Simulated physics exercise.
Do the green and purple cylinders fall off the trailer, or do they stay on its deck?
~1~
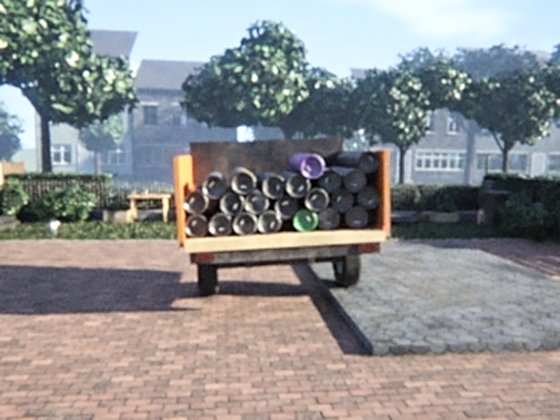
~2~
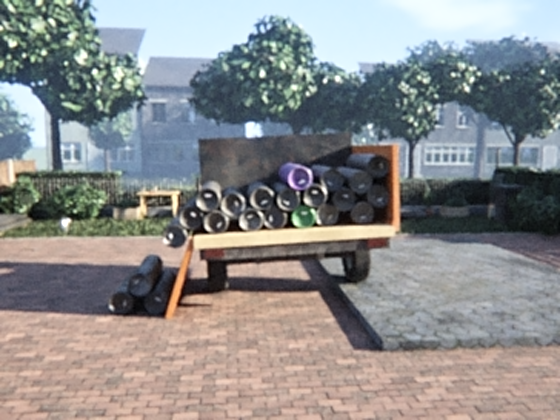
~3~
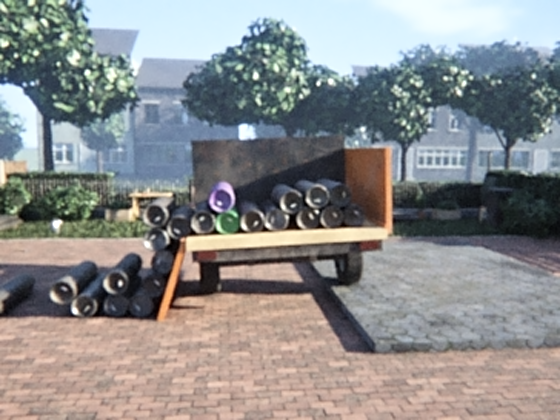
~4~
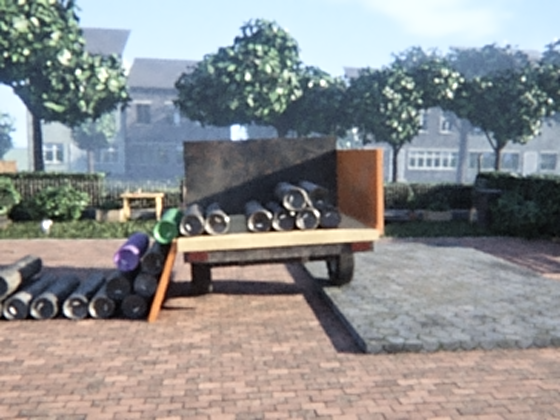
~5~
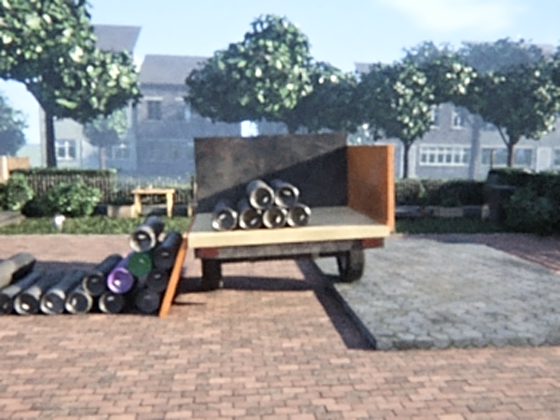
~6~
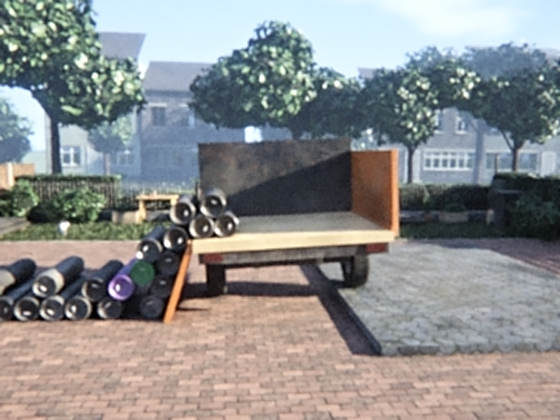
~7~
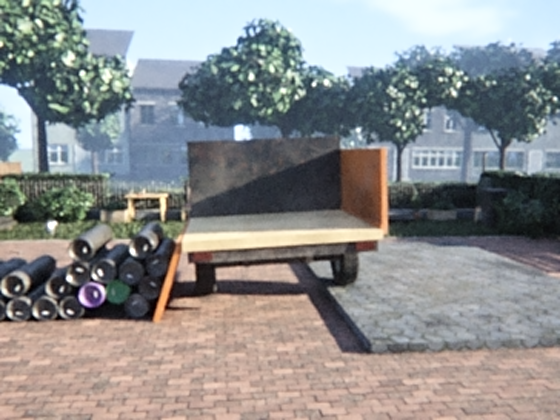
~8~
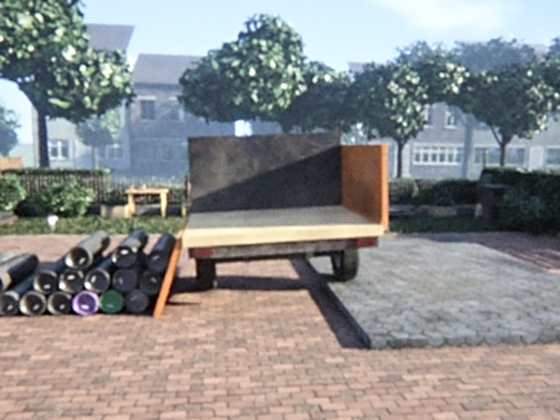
Both fall off. The green and purple cylinders roll off the left side and end up on the ground among the dark ones.
In this clip, the left side board of a parked trailer drops open and its stacked dark cylinders, with one purple and one green among them, roll left and tumble off until the deck is empty and all lie piled on the paving.
